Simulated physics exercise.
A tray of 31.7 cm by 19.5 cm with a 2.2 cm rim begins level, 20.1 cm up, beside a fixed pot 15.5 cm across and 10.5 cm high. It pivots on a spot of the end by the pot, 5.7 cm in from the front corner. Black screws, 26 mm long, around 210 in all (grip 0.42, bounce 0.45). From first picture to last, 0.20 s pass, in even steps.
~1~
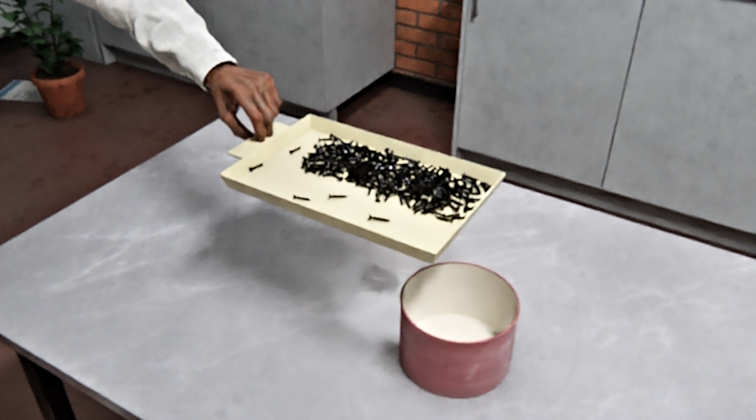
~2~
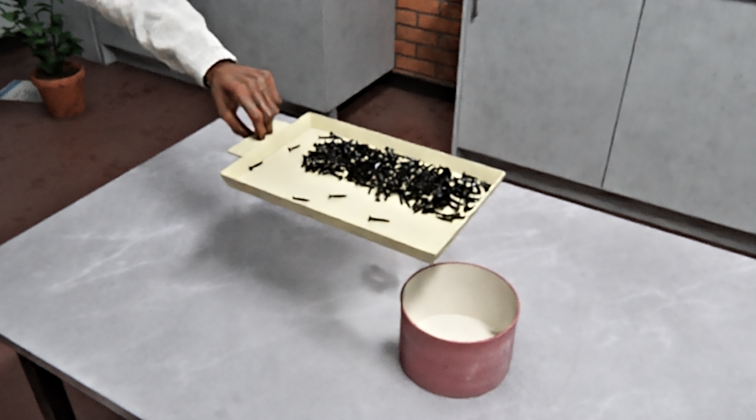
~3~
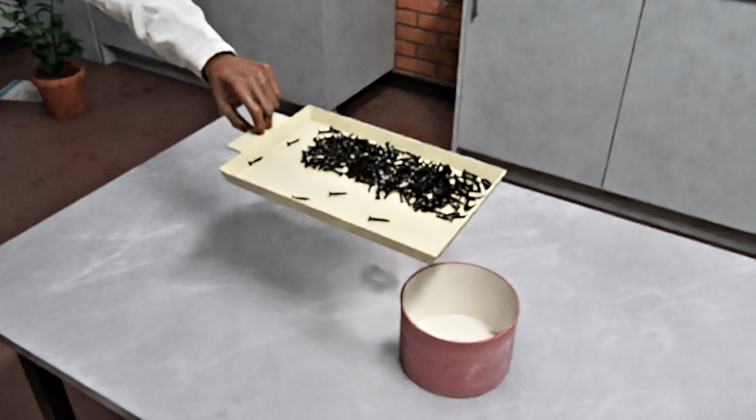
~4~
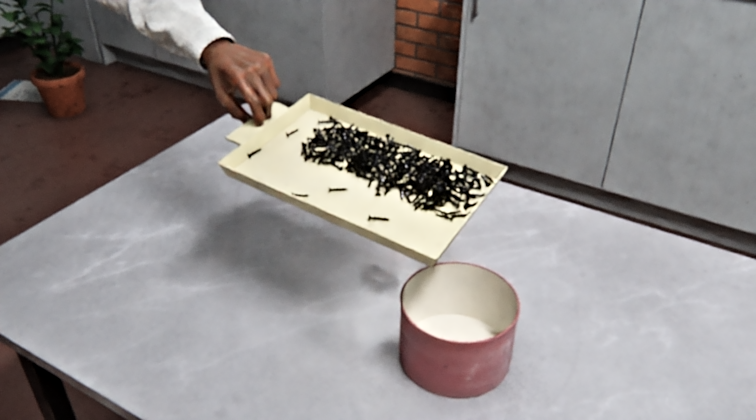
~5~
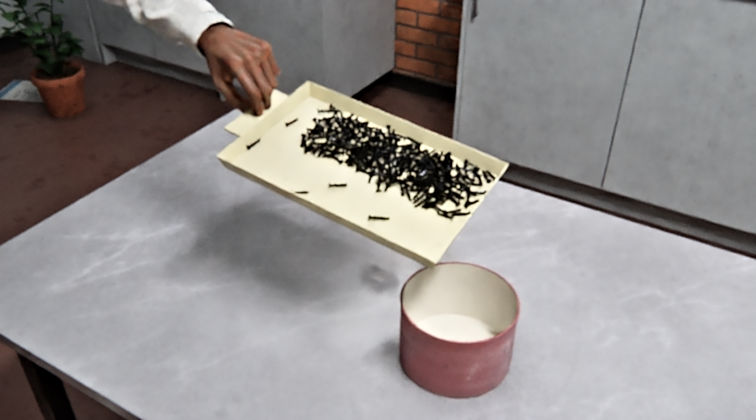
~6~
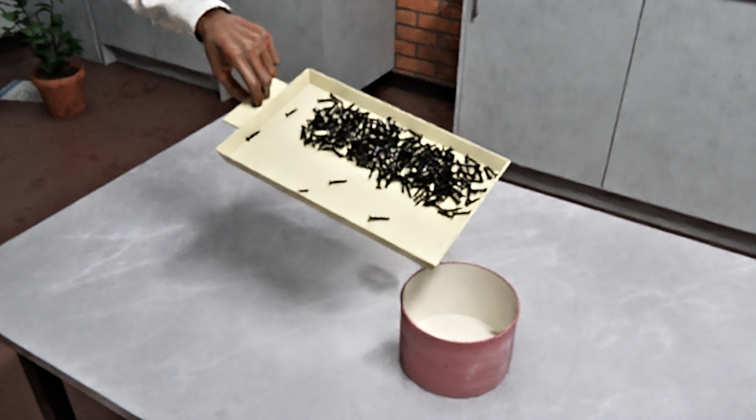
At the start, a hand holds a pale tray of black screws nearly level above a grey table, beside a reddish pot. The hand then gradually raises the left end, tilting the tray down toward the pot on the right, while the screws stay heaped in place on it.
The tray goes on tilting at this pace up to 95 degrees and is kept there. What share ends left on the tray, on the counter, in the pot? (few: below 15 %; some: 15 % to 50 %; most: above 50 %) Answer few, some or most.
Tray few, counter most, pot some.
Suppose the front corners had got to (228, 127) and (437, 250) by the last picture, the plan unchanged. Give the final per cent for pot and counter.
Pot 35, counter 65.
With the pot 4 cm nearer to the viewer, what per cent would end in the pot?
In that case some 75 per cent.
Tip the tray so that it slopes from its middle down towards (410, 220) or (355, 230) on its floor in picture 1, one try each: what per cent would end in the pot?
About 45 and 30 per cent.
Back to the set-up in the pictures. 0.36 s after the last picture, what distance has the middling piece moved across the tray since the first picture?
Roughly 9 cm.
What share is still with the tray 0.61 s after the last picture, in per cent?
Roughly 35 per cent.
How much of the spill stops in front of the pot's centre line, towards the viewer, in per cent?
Roughly 100 per cent.
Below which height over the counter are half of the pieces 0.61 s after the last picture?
Some 14 cm.
Then, 0.36 s after the last picture, tilt 53 degrees; the tray holds 100 %, the pot 0 %.
Then, 0.61 s after the last picture, tilt 80 degrees; the tray holds 35 %, the pot 10 %.
Then, 0.96 s after the last picture, tilt 95 degrees; the tray holds 0 %, the pot 35 %.
In the end, tray 0 %, counter 65 %, pot 35 %.
